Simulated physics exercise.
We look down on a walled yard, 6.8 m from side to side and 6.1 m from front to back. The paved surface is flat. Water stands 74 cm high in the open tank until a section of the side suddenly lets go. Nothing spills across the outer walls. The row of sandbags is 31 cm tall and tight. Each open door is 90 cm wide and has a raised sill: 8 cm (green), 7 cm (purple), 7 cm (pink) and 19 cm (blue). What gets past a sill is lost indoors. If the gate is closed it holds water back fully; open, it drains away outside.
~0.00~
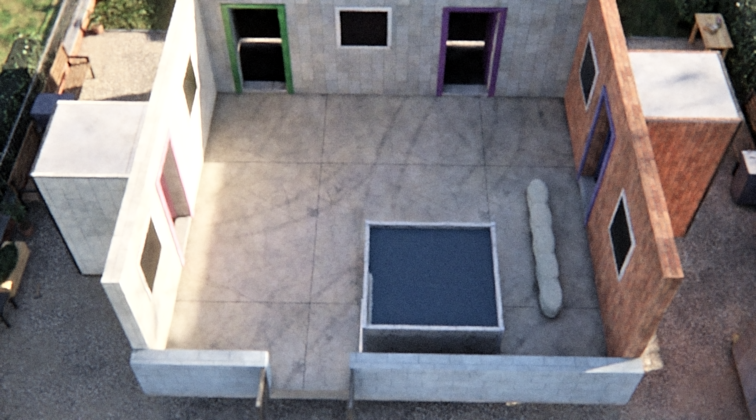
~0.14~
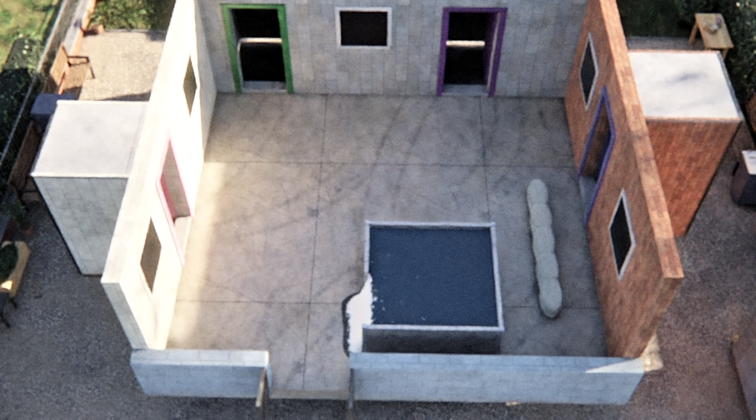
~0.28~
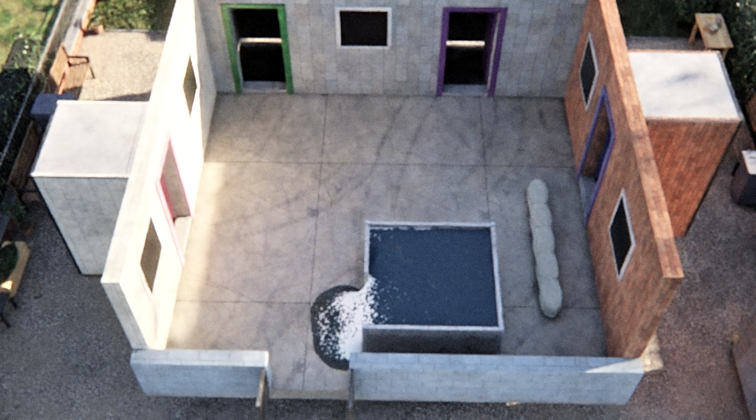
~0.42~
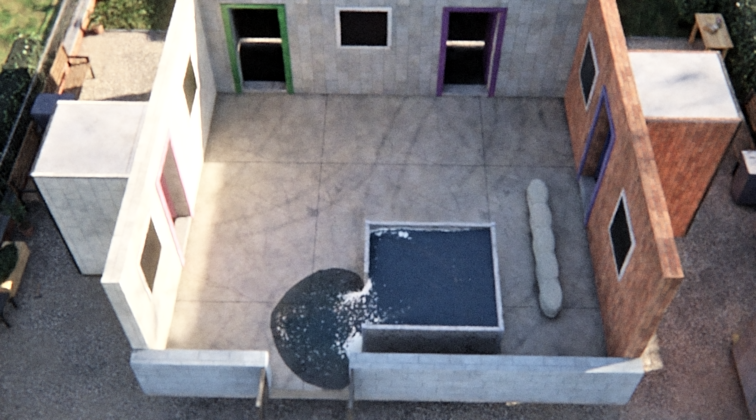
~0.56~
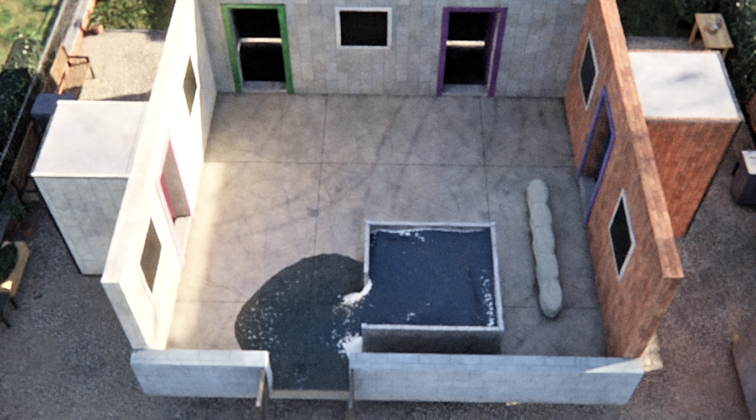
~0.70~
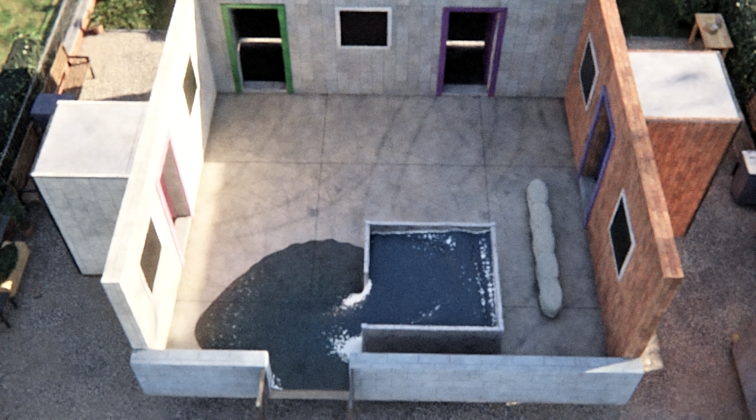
In a walled yard seen from above, dark water pours with white foam from the left side of an open square tank and spreads leftward over the paved floor in a widening pool, while the tank's surface ripples.
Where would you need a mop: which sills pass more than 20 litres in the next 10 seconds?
Within that time: At the green door it passes the limit; at the purple door it does not reach the limit; at the pink door it exceeds the limit; at the blue door it does not reach the limit.
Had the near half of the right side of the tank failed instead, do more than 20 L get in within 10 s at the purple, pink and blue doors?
Against that limit: Purple over, pink not over, blue below.
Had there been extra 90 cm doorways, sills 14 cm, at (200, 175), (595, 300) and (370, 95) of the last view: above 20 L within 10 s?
In that order: Below, under, not over.
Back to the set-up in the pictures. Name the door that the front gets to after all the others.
The blue one.
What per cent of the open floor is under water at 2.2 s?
Some 25 per cent of it.
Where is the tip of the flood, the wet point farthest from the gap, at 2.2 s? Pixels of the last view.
Near (203, 166).
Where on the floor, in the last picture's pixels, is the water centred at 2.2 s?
Near (346, 304).
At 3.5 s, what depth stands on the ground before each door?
Depths in cm: Green 9, purple 0, pink 12, blue 0.
After 1.4 s water covers 20 % of the floor and is deepest (51 cm) near (162, 372); green door not reached, purple door not reached, pink door 9 cm at the sill, 0 L in, blue door not reached.
After 2.2 s water covers 25 % of the floor and is deepest (44 cm) near (162, 372); green door not reached, purple door not reached, pink door 18 cm at the sill, 18 L in, blue door not reached.
After 3.5 s water covers 35 % of the floor and is deepest (26 cm) near (232, 373); green door 9 cm at the sill, 0 L in, purple door not reached, pink door 12 cm at the sill, 59 L in, blue door not reached.
After 6.0 s water covers 55 % of the floor and is deepest (16 cm) near (215, 104); green door 16 cm at the sill, 104 L in, purple door 4 cm at the sill, 0 L in, pink door 10 cm at the sill, 84 L in, blue door not reached.
After 10.0 s water covers 80 % of the floor and is deepest (11 cm) near (556, 102); green door 10 cm at the sill, 158 L in, purple door 4 cm at the sill, 0 L in, pink door 6 cm at the sill, 89 L in, blue door 7 cm at the sill, 0 L in.
